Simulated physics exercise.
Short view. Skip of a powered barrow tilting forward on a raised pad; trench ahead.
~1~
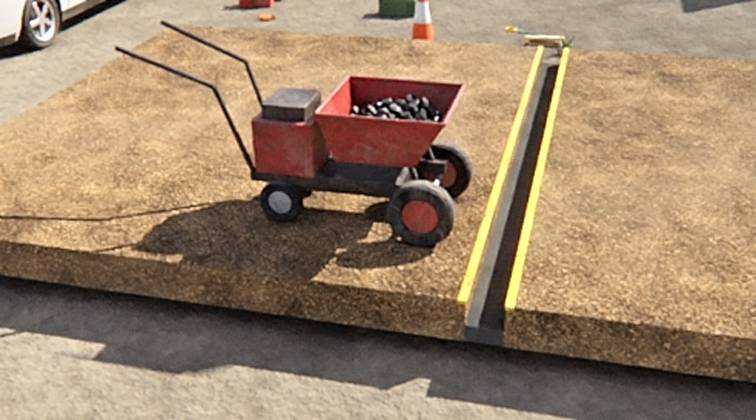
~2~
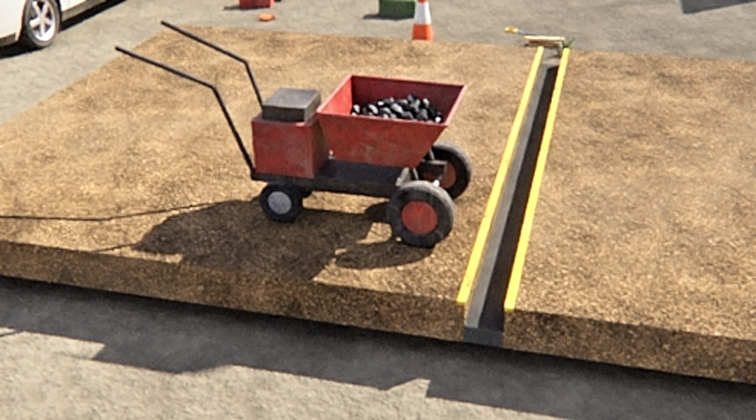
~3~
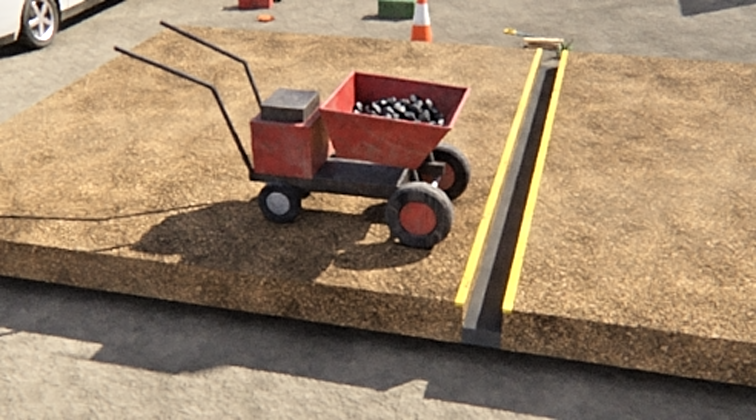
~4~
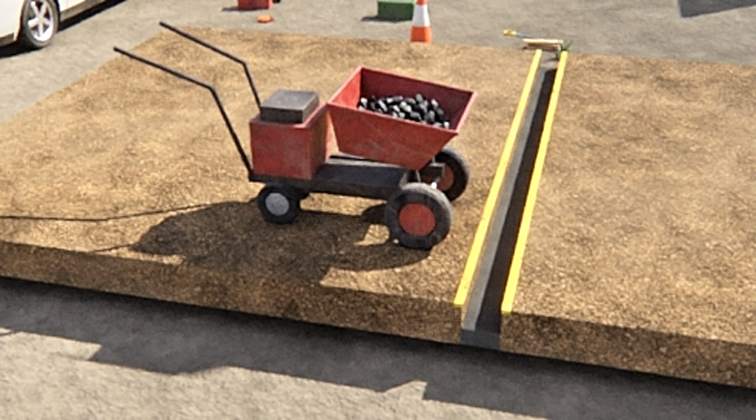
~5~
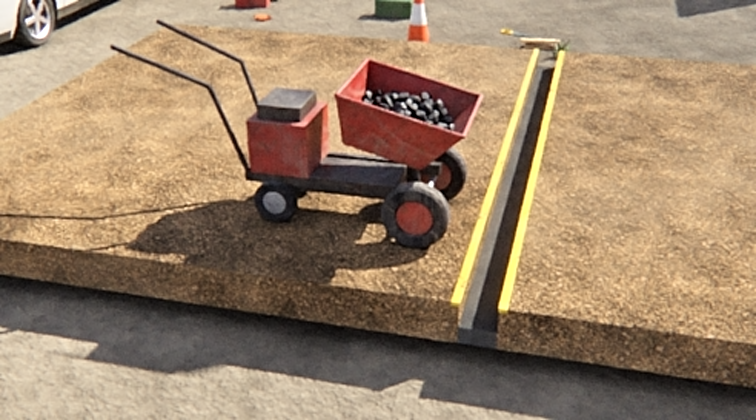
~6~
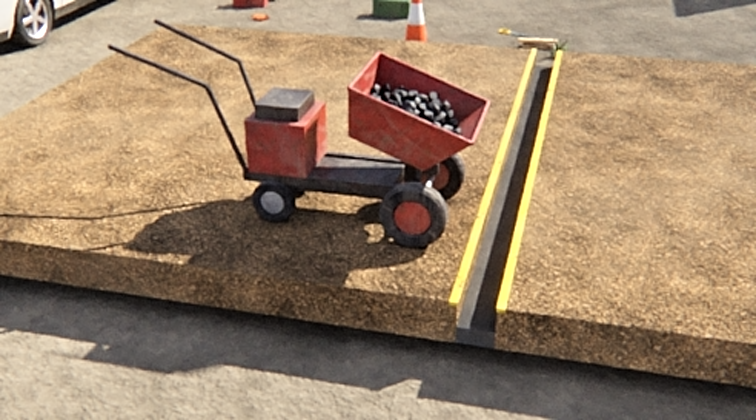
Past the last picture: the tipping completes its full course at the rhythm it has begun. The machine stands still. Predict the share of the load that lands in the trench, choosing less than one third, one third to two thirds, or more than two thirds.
Trench gets below a third.
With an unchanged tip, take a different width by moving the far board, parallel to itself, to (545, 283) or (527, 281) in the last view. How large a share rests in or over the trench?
Near 80 % and 50 %.
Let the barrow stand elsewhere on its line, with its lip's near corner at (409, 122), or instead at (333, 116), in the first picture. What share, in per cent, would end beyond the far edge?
Roughly 30 per cent, and 0 per cent.
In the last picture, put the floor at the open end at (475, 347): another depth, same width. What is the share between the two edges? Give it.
Something close to 0 per cent.
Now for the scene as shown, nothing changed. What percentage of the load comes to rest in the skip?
Share in the skip: Around 20 %.
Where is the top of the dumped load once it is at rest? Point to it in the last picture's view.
I'd mark the summit at roughly pixel (546, 214).
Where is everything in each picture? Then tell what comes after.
Lip of the skip at (444, 125), level; top of the load at (388, 120), lumps of coal; first edge of the trench at (471, 271); far edge at (516, 276), the trench under half as wide as the skip, and about half as deep as wide, in the first picture.
Lip of the skip at (446, 126), level; top of the load at (387, 119), in the second picture.
Lip of the skip at (449, 129), tipped barely; top of the load at (389, 118), in the third picture.
Lip of the skip at (456, 134), tipped a little; top of the load at (394, 117), in the fourth picture.
Lip of the skip at (463, 137), tipped a little; top of the load at (380, 110), in the fifth picture.
Lip of the skip at (472, 144), tipped clearly; top of the load at (388, 106); first edge of the trench at (463, 272); far edge at (508, 278), in the sixth picture.
Soon, skip tipped steeply; all in the skip.
A while on, skip tipped right over; most in the skip; about a quarter beyond it.
Towards the end, skip tipped right over; about a quarter in the skip; a stray few in or heaped over the trench; most beyond it.
Finally, skip tipped right over; about a quarter in the skip; a stray few in or heaped over the trench; most beyond it.
